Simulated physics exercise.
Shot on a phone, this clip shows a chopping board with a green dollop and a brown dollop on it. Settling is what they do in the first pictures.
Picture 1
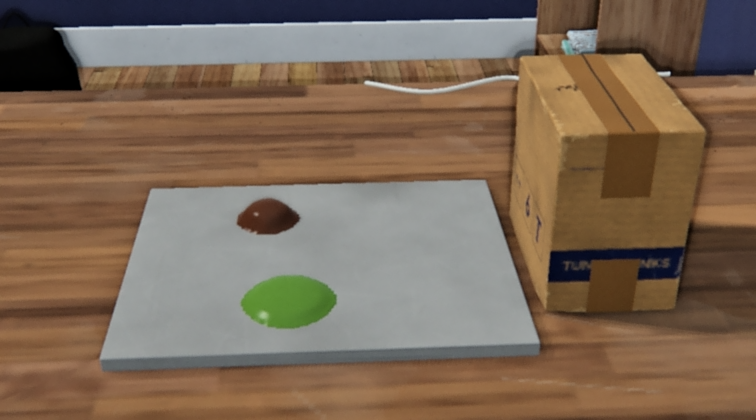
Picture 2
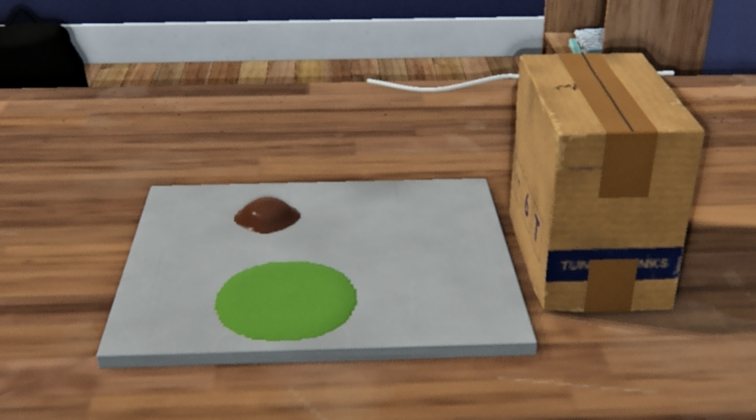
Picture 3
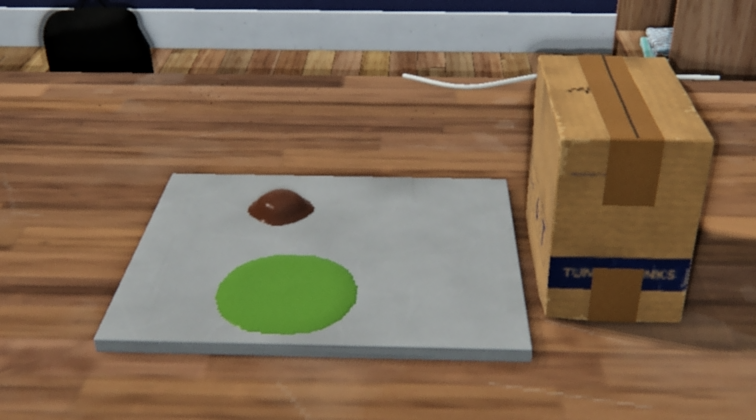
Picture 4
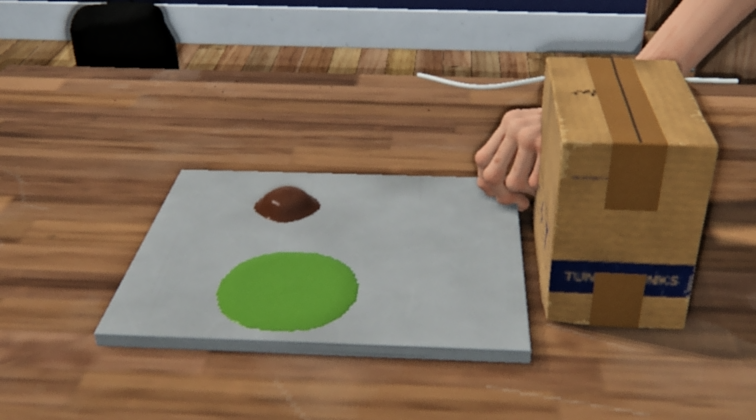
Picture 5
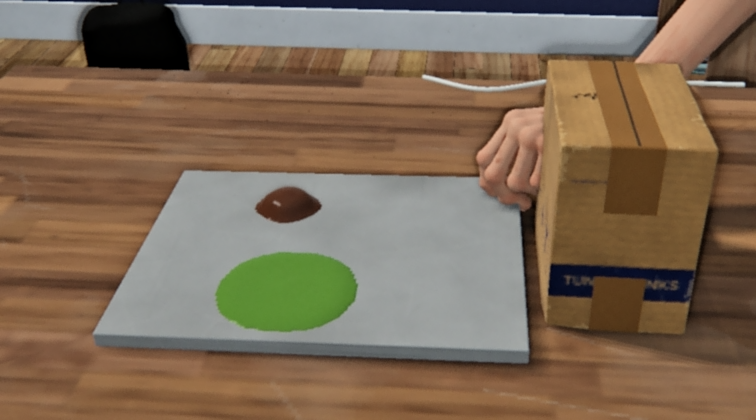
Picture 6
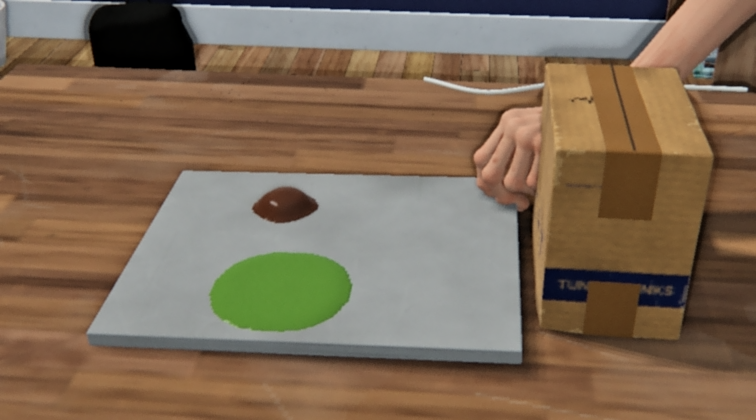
A green dollop spreads thin beside a brown mound, then a hand slightly raises the board's end.
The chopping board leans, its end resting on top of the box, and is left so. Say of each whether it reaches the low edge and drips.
The green dollop? It slips off. The brown dollop stays put.
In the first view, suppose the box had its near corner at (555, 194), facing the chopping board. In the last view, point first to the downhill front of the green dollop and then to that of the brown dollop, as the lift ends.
(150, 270), (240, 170).
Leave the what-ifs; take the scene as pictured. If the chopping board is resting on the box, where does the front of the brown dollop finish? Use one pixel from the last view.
I'd put it at about (232, 161).
Shortly, slope about 32°; the green dollop has crept down a long way; the brown dollop has not moved.
Then, the green dollop is dripping off the low end; the brown dollop has not moved.
At the finish, slope about 32°; the green dollop is dripping off the low end; the brown dollop has not moved.
